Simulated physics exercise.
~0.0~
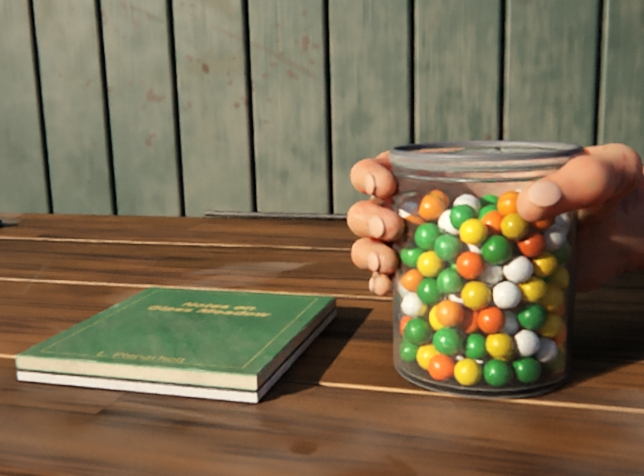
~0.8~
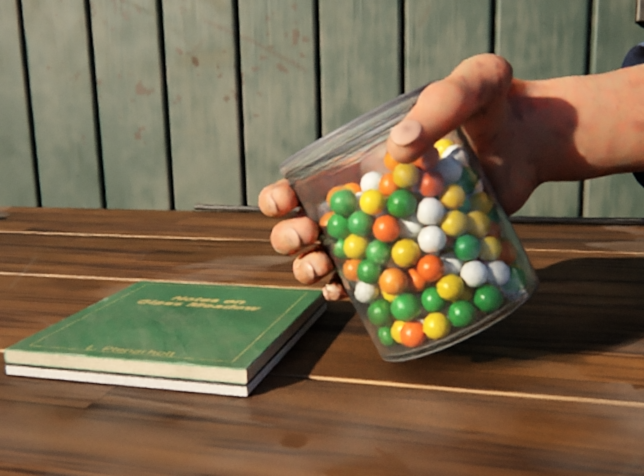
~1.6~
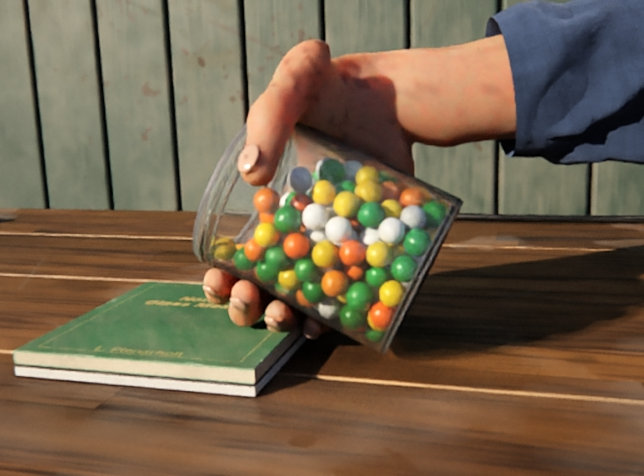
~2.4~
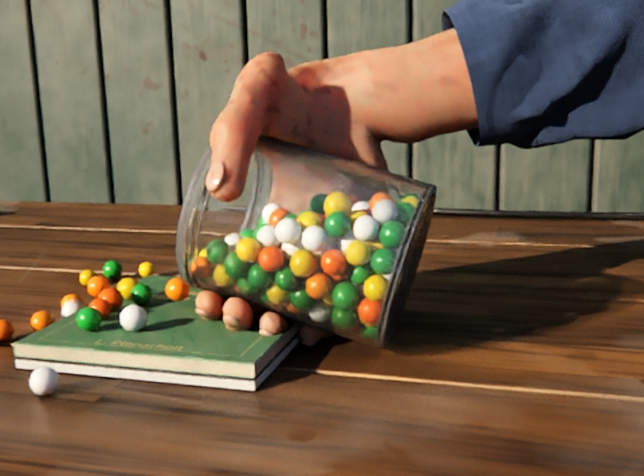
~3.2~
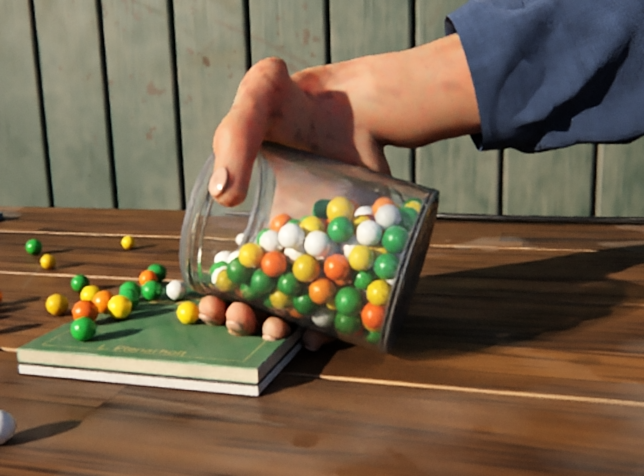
A hand tips a clear jar left onto green books, and some colourful beads spill out.
